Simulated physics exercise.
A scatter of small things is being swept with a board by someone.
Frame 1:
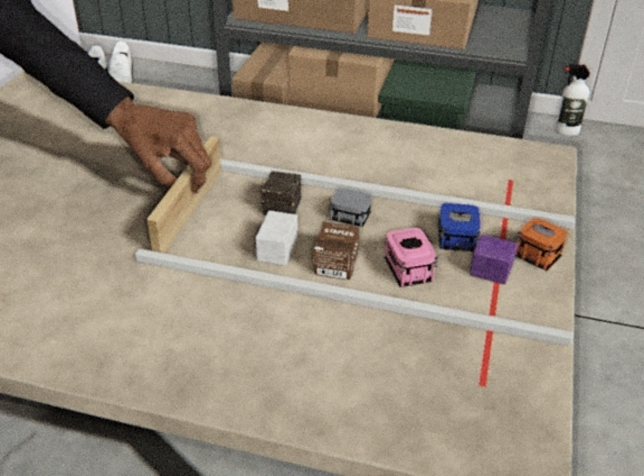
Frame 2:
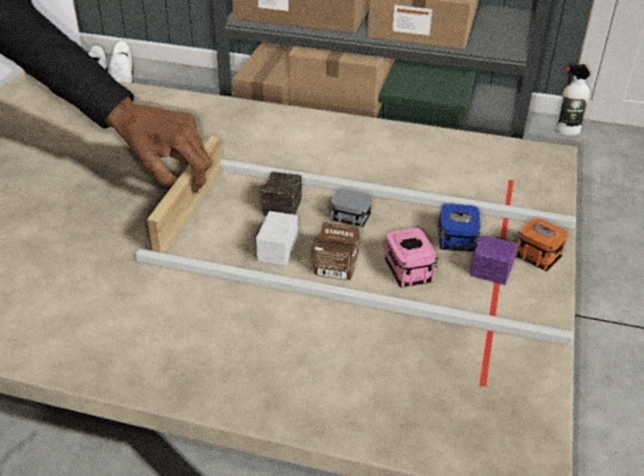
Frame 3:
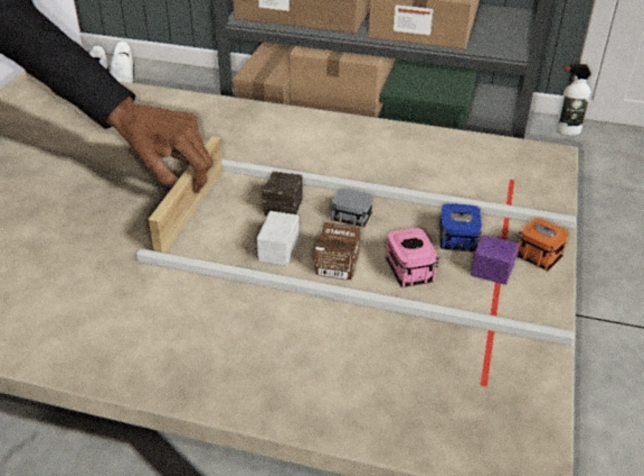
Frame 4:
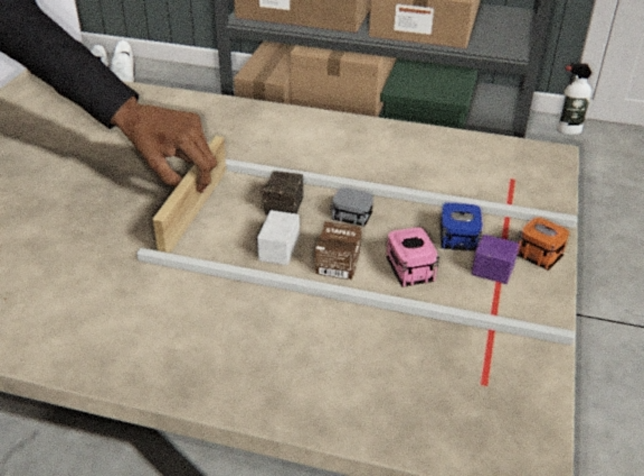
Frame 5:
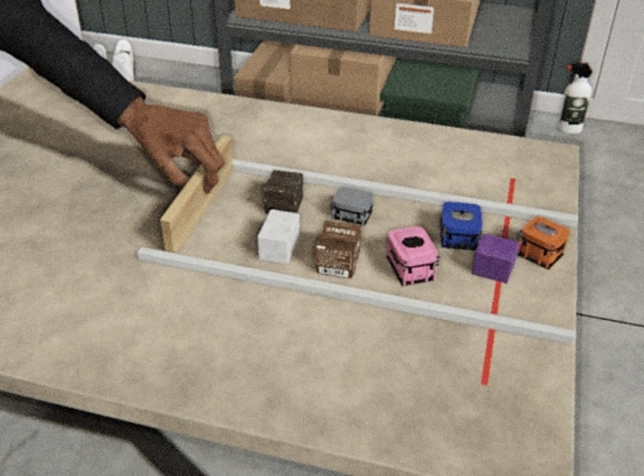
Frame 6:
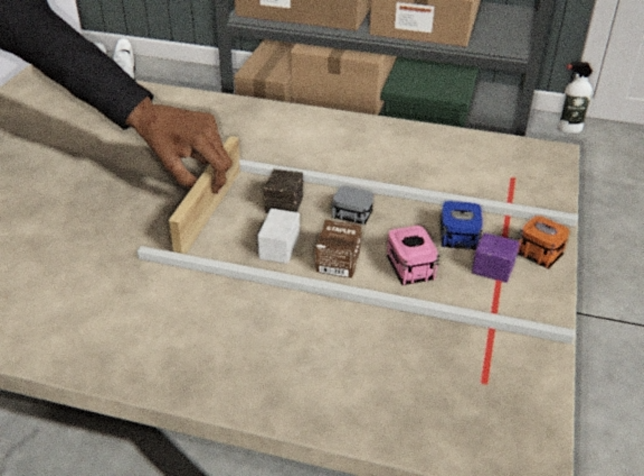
On a table, a hand slides a wooden board slightly right toward small, motionless boxes.
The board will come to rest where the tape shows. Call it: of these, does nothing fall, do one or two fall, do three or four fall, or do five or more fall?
Three or four fall.
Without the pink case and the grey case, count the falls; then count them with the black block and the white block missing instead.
Result: 1 in the first case, with 2 in the second.
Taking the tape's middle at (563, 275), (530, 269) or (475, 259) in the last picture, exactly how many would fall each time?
It would be 8, then 6, then 2.
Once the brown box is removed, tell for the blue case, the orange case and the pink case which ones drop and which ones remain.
The blue case ends up down, the orange case ends up down and the pink case keeps its place.
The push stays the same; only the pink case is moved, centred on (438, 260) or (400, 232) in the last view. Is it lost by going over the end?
At the first spot it drops over the edge, and at the second it remains in place.
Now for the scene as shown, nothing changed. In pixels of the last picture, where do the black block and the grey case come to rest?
Reading them off: First (523, 234); then (559, 239).
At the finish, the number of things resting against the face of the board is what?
Contact count: 2.
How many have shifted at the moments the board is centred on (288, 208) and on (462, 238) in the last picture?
2 by the first point, 8 by the second.
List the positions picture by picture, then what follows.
The first picture shows orange case (541, 243); purple block (493, 259); blue case (459, 227); board (188, 193); tape (499, 266).
The second picture shows purple block (494, 260); brown box (337, 251).
The third picture shows blue case (460, 227); board (189, 193).
The fourth picture shows orange case (543, 243); pink case (412, 256).
The fifth picture shows purple block (495, 258); white block (279, 236).
The sixth picture shows orange case (543, 241); purple block (495, 258); blue case (461, 225); board (208, 194); tape (501, 264).
Soon after, none off yet; orange case at rest near (543, 241); purple block at rest near (495, 258); blue case at rest near (461, 225).
Then, none off yet; orange case at rest near (544, 241); purple block moved about its own width near (520, 260); blue case moved about its own width near (495, 231).
By the end, the number that fall off is three or four; fallen, pink case, blue case, purple block and orange case.
